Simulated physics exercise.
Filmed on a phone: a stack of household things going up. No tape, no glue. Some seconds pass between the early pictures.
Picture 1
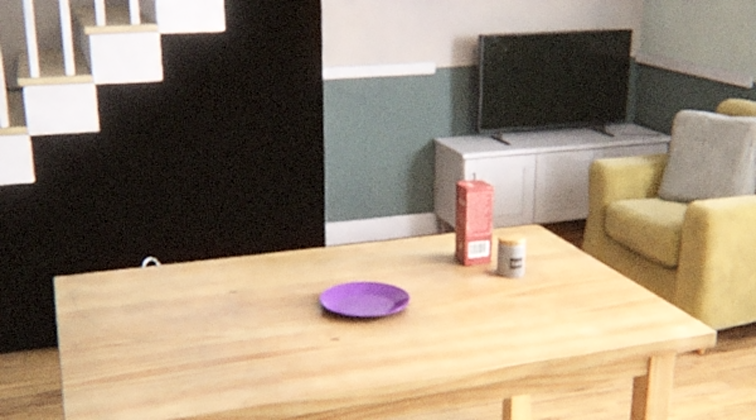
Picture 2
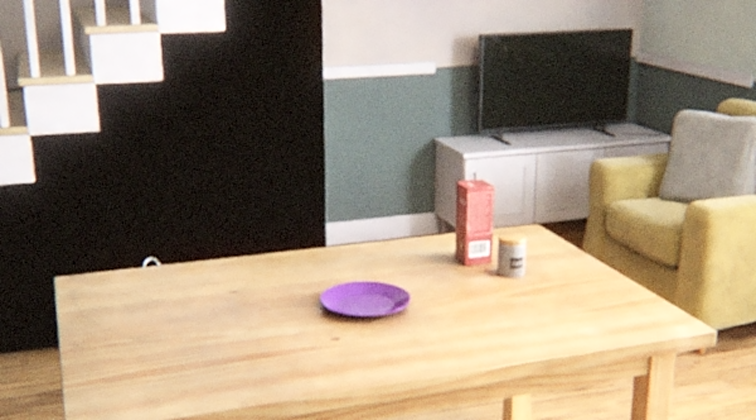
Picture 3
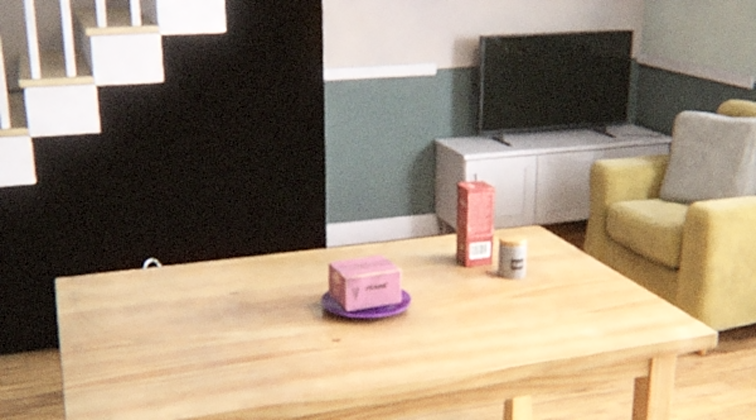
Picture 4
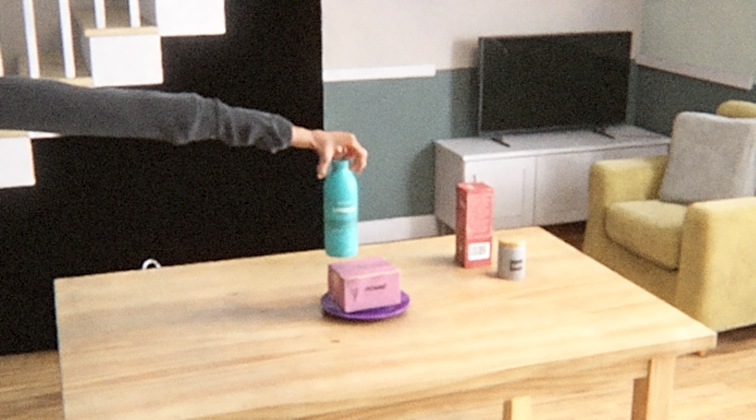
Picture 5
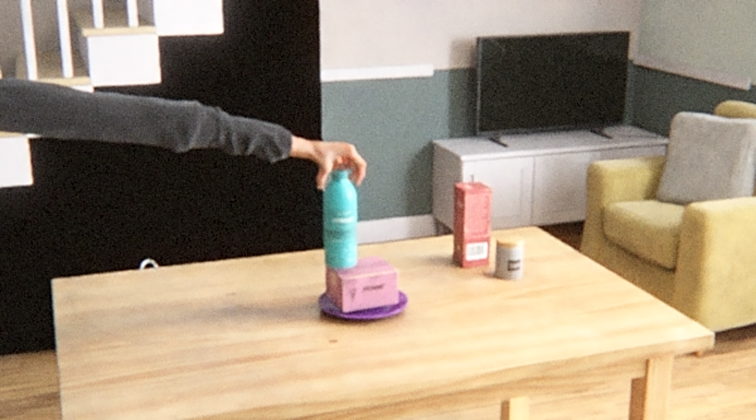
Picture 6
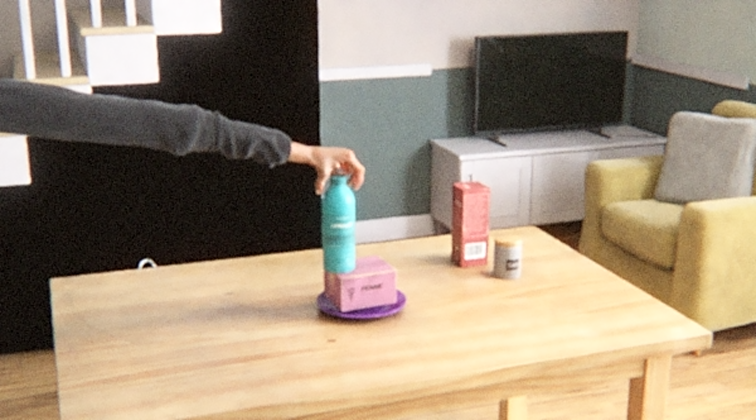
A pink box appears on the purple plate, then a hand lowers a turquoise bottle onto it.
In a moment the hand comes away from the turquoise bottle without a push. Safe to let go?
Here the pile stays up.
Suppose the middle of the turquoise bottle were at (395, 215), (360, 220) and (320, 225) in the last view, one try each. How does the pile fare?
In the first case it comes apart; in the second case it stays up; in the third case it loses its balance.
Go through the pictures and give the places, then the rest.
In the first frame, the last thing is not in view yet; purple plate (365, 302).
In the second frame, the last thing is not in view yet.
In the third frame, the last thing is not in view yet.
In the fourth frame, still above its spot; turquoise bottle (341, 208); pink box (363, 283).
In the fifth frame, still above its spot; turquoise bottle (340, 218).
In the sixth frame, set down, still held; turquoise bottle (338, 223); pink box (360, 283).
Then, 0.90 s later than the last frame, all is still.
Then, 2.00 s later than the last frame, turquoise bottle resting near (338, 223).
When it is over, all 5 as before. End places, in pixels of the last picture, turquoise bottle near (338, 223). The pile holds.
